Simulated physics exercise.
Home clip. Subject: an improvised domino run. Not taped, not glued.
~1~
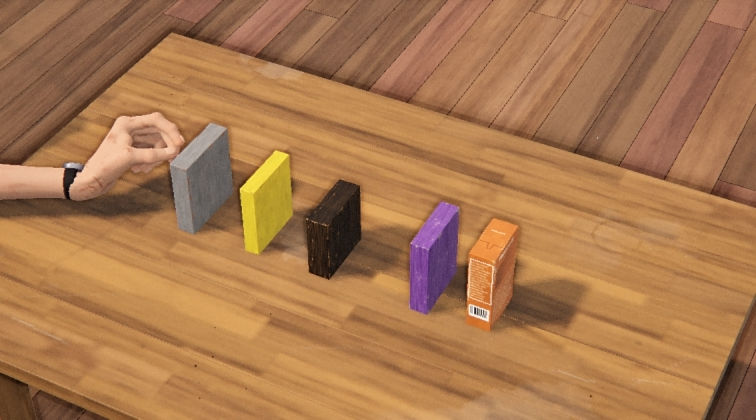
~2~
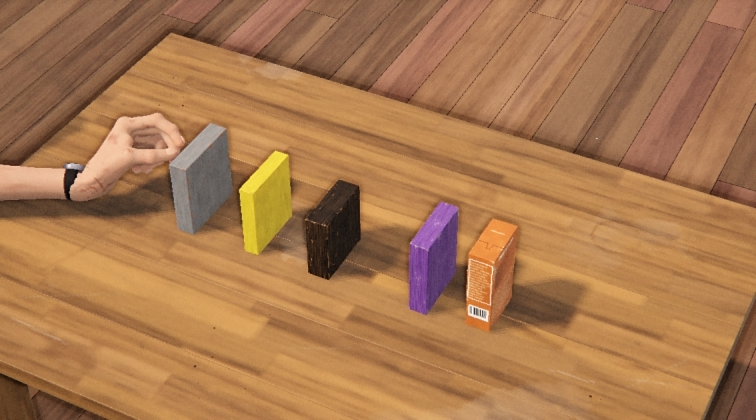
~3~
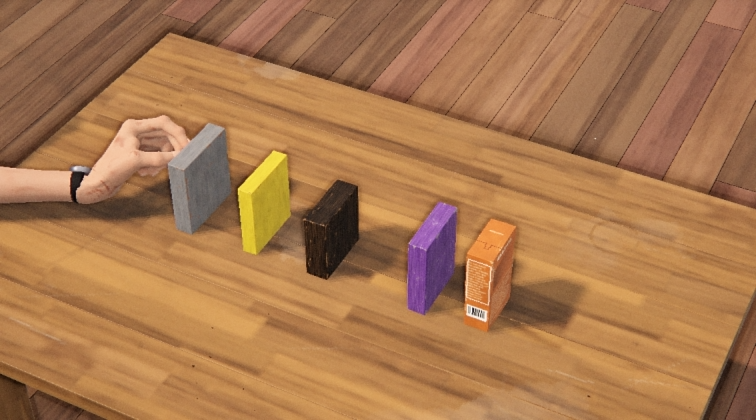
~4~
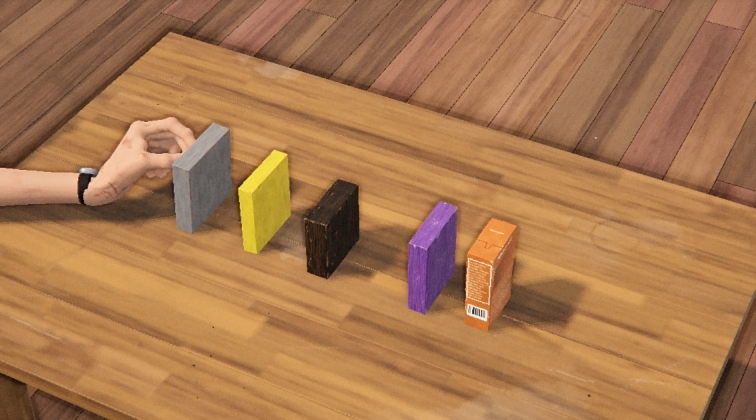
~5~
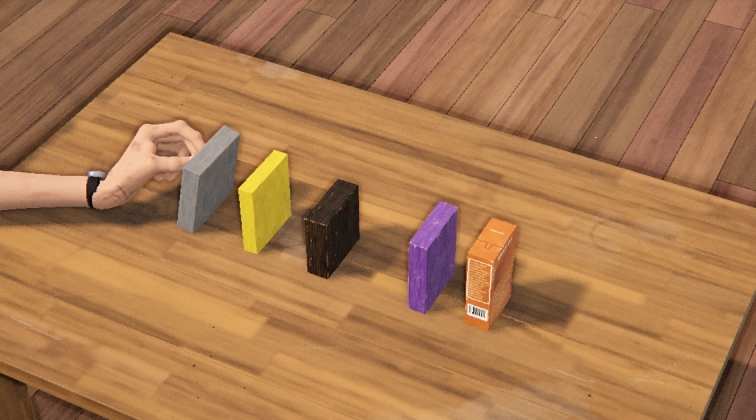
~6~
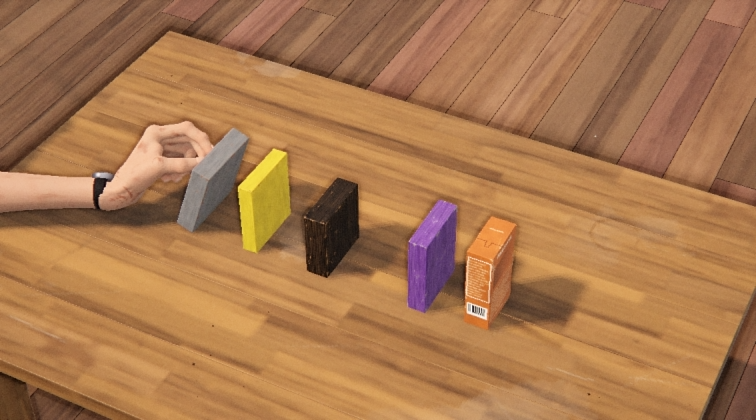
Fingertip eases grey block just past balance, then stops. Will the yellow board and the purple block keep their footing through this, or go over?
The yellow board goes over; the purple block keeps its footing.
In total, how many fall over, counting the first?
3 in total.
Then, 0.20 s later than the last frame, grey block 55° over; yellow board tilted by 16° near (275, 204).
Then, 0.40 s later than the last frame, grey block 77° over; yellow board tilted by 69° near (305, 228); black block tilted by 48°.
Then, 0.50 s later than the last frame, grey block 78° over; yellow board on its side near (309, 236); black block on its side.
Then, 1.90 s later than the last frame, grey block 79° over; yellow board on its side near (312, 241); black block on its side.
When it is over, lying over on the table, yellow board and black block; purple block as before. End places, in pixels of the last picture, yellow board near (312, 241), purple block near (433, 257).
